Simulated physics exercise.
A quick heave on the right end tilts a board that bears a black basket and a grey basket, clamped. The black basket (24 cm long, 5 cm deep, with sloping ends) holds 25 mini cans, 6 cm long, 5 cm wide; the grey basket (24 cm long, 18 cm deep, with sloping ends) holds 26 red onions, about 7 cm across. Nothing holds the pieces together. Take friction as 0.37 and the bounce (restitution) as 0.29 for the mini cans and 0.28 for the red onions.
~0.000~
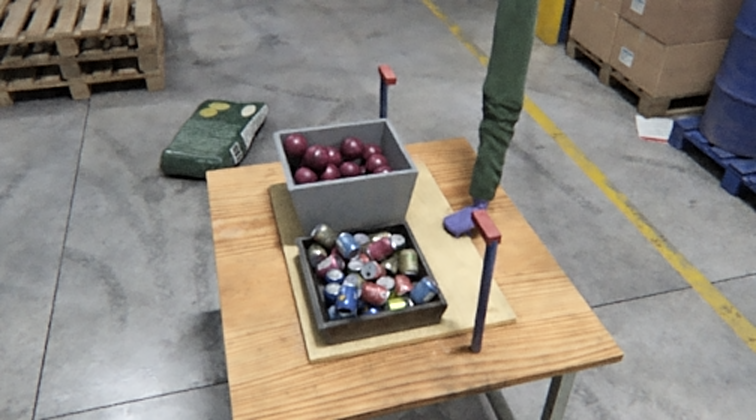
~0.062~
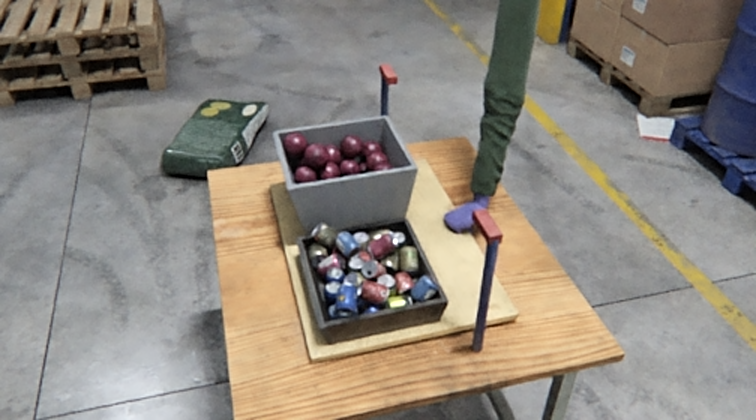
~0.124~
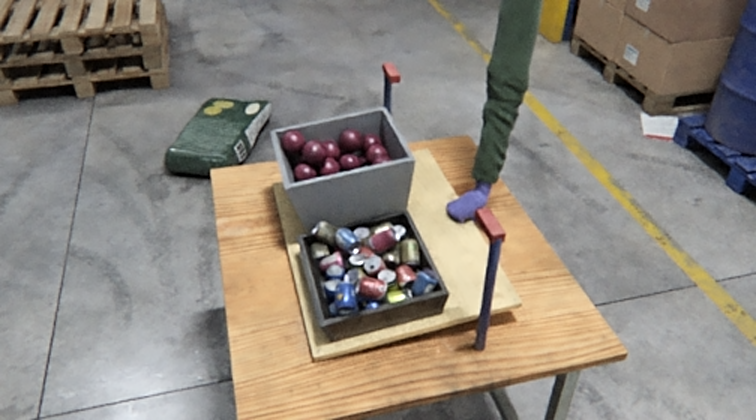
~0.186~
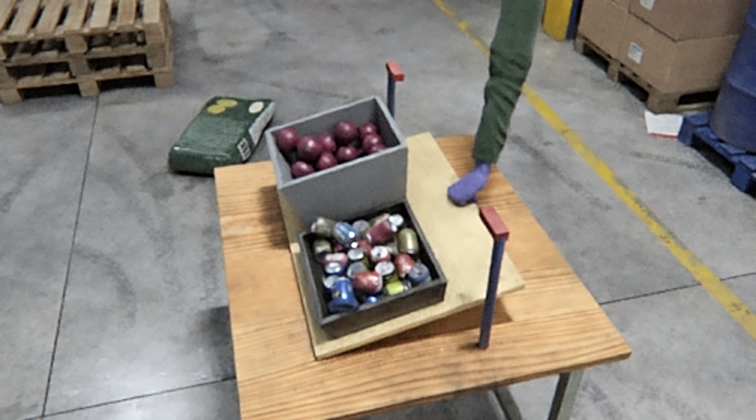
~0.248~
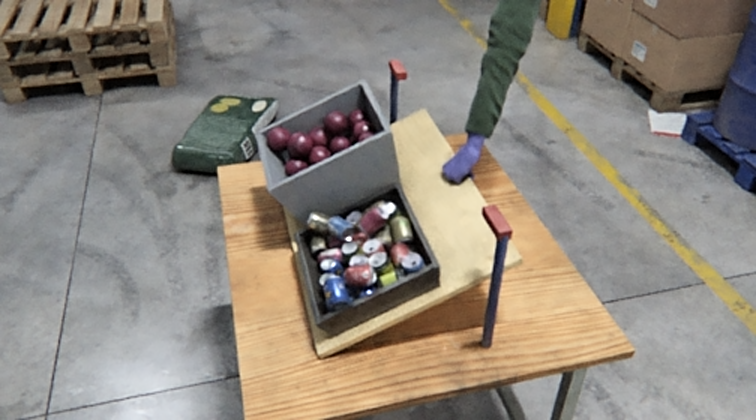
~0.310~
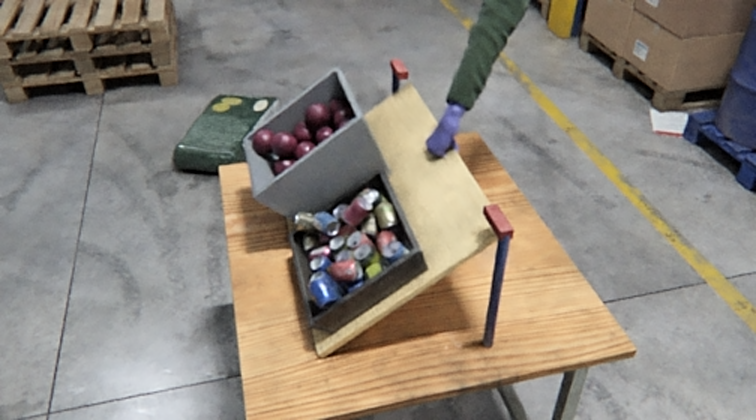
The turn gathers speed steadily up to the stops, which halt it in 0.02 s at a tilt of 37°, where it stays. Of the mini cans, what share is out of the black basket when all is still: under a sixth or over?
It sheds more than one in six of them.
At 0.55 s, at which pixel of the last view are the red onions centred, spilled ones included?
Near (294, 154).
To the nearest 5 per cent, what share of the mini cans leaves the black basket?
Near 35 in a hundred.
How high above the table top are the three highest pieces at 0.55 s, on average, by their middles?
Roughly 26 cm.
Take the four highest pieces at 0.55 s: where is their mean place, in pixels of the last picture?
Near (271, 138).
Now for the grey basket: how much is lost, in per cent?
About: Grey basket 5 per cent.
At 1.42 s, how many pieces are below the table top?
Some 5 pieces.
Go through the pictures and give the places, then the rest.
In the first frame (each is followed by its nearest rim corner in this view; the camera pans a little), black basket, (324, 325); grey basket, (294, 187); 0° from level; none out.
Black basket, (325, 324); grey basket, (293, 187); 1° from level, in the second frame.
Black basket, (325, 323); grey basket, (290, 186); 5° from level, in the third frame.
Black basket, (324, 321); grey basket, (283, 185); 12° from level, in the fourth frame.
Black basket, (320, 320); grey basket, (272, 187); 22° from level, in the fifth frame.
Black basket, (312, 321); grey basket, (256, 194); 34° from level; none out, in the sixth frame.
After 0.31 s, the lift is arrested.
After 0.41 s, tilt 37°; black basket 24 in, 1 out and grey basket 26 in, 0 out.
After 0.55 s, tilt 37°; black basket 20 in, 5 out and grey basket 26 in, 0 out.
After 0.81 s, tilt 37°; black basket 18 in, 7 out and grey basket 25 in, 1 out.
Final count (at 1.42 s), black basket 16 in, 9 out and grey basket 25 in, 1 out. Asked share, 9 of 25, 36 per cent.
